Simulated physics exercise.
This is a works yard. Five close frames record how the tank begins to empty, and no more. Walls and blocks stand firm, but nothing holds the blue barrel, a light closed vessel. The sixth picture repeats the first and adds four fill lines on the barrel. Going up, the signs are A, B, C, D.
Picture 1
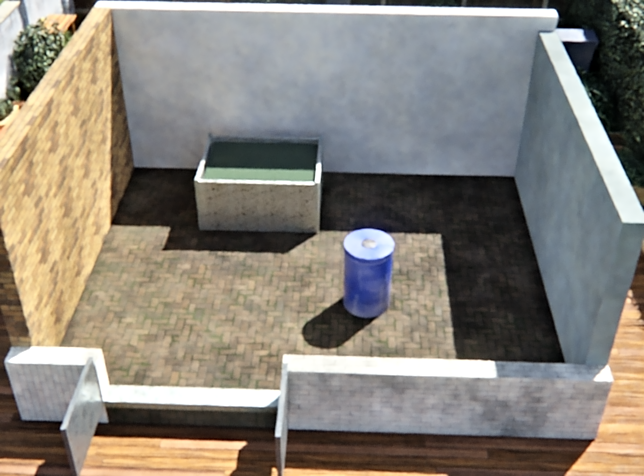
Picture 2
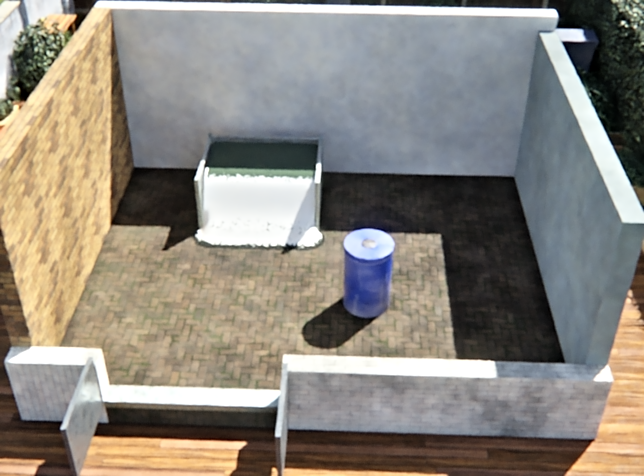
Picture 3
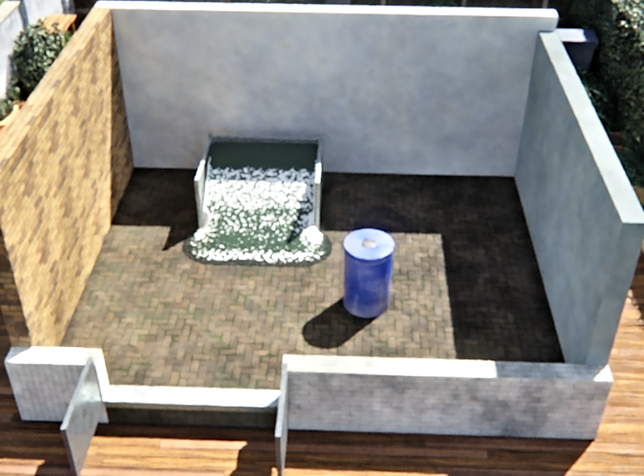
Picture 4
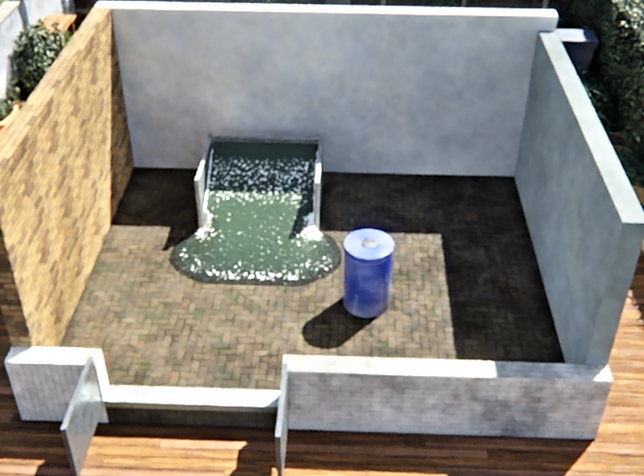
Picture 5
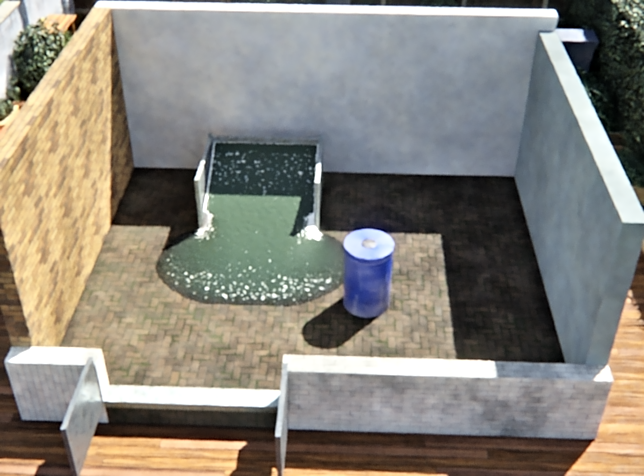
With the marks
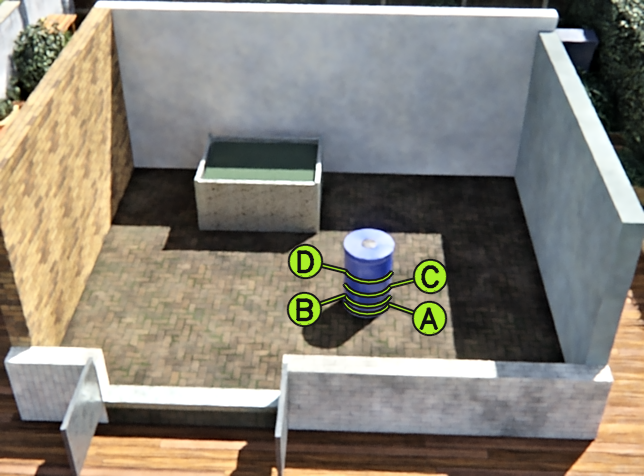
The clip opens on a walled, paved yard with a full tank at the back and a blue barrel standing to its right. The tank's front gives way and white, foaming water pours onto the paving. The dark green pool spreads forward and sideways, its edge nearing the unmoving barrel.
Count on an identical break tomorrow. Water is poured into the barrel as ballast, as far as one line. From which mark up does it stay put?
I would pick mark B.
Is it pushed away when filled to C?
No, that is safe.
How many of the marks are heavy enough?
Three.
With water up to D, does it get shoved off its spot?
No.
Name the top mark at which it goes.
That would be A.
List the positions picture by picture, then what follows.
The first frame shows lid of the blue barrel at (369, 244); tank full, its middle at (262, 163); open gate at (193, 355).
In the second frame, 2 % of the ground under water, its edge towards the barrel at (311, 241).
In the third frame, 5 % of the ground under water, its edge towards the barrel at (320, 254).
In the fourth frame, 9 % of the ground under water, its edge towards the barrel at (319, 272).
The fifth frame shows lid of the blue barrel at (369, 244); 13 % of the ground under water, its edge towards the barrel at (343, 277).
In lime, A at (367, 314); B at (367, 306); C at (367, 295); D at (368, 282); from the bottom up A, B, C, D.
Choosing A, it is pushed about its own width away.
Choosing B, it does not move.
Choosing C, it does not move.
Choosing D, it does not move.
